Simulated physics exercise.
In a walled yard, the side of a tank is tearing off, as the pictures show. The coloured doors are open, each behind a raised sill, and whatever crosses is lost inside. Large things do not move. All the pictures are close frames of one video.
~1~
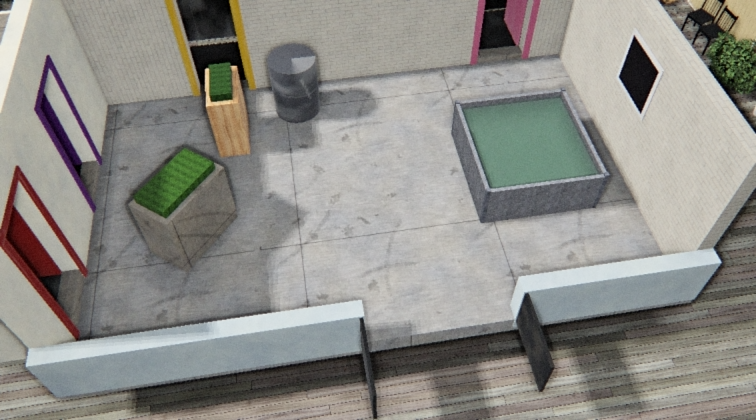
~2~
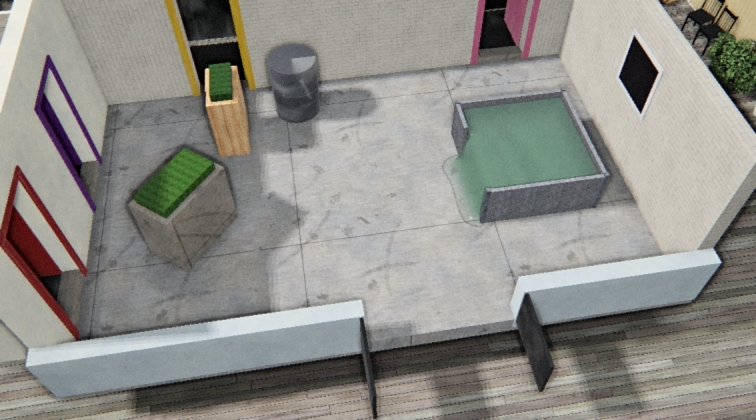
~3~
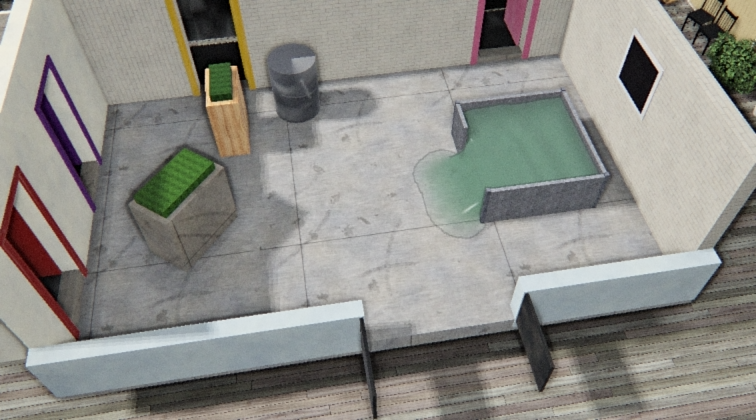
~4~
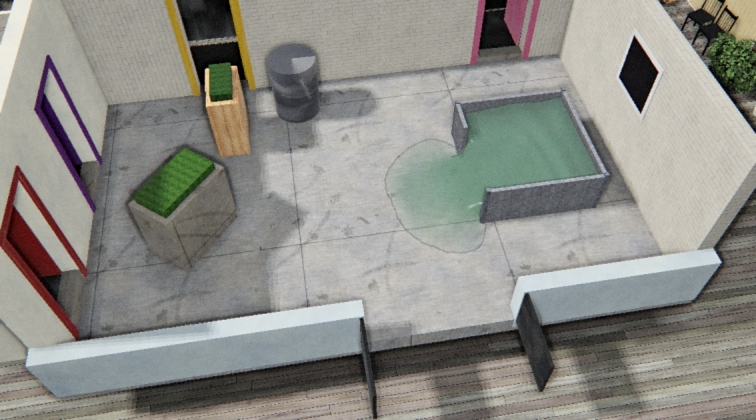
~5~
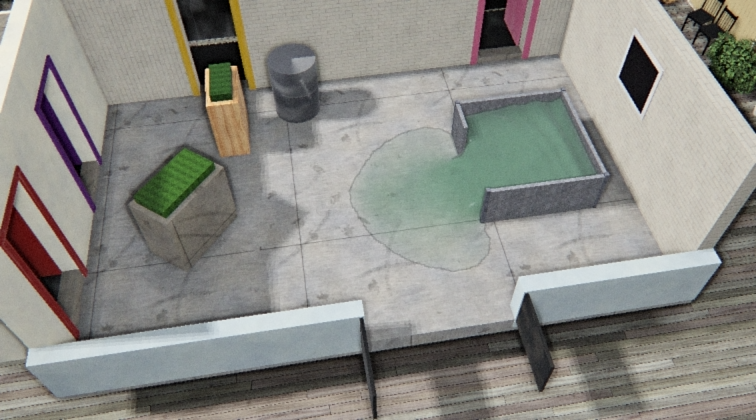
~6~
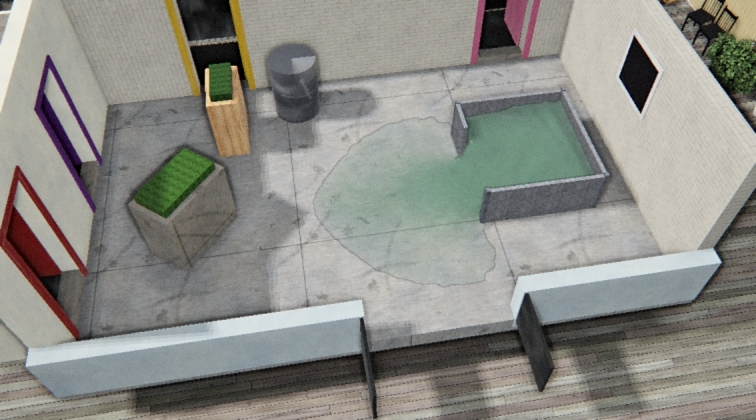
The clip shows a walled yard with planters, a dark barrel and a full square tank; a section of the tank's left side opens, and greenish water pours through the gap, spreading leftward and toward the viewer across the paving.
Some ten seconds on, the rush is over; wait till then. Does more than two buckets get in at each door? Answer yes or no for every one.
Yellow door: Yes, red door: No, purple door: No, pink door: No.
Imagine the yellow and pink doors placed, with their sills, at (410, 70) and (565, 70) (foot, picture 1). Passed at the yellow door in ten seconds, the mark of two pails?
For the yellow door, it remains below.
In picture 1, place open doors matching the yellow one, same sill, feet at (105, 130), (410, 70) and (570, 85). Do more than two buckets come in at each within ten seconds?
In order: Tops the limit, stays within it, stays within it.
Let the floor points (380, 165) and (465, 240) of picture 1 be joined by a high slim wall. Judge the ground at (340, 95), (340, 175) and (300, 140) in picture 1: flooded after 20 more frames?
Results in order: Swamped / bone-dry / swamped.
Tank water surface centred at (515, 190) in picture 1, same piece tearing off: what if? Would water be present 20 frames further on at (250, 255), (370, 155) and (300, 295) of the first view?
Going through the three spots in turn: Gets wet, stays untouched, gets wet.
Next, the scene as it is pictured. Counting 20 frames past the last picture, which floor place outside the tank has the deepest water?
Deepest point: Roughly (88, 368).
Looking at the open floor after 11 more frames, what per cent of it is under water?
Estimated share: Around 50 %.
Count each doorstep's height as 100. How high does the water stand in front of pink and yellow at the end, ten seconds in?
The first sits near 20 in a hundred and the second near 260 in a hundred.
A moment on, water covers 35 % of the floor; the yellow door not reached, the red door not reached, the purple door not reached, the pink door not reached.
Next, water covers 50 % of the floor; the yellow door not reached, the red door not reached, the purple door wet at the sill, nothing in, the pink door not reached.
Then, water covers 60 % of the floor; the yellow door under two buckets in, the red door wet at the sill, nothing in, the purple door under two buckets in, the pink door not reached.
Later, water covers 70 % of the floor; the yellow door over two buckets in, the red door wet at the sill, nothing in, the purple door under two buckets in, the pink door not reached.
In the end, water covers 80 % of the floor; the yellow door far over two buckets in, the red door wet at the sill, nothing in, the purple door under two buckets in, the pink door wet at the sill, nothing in.
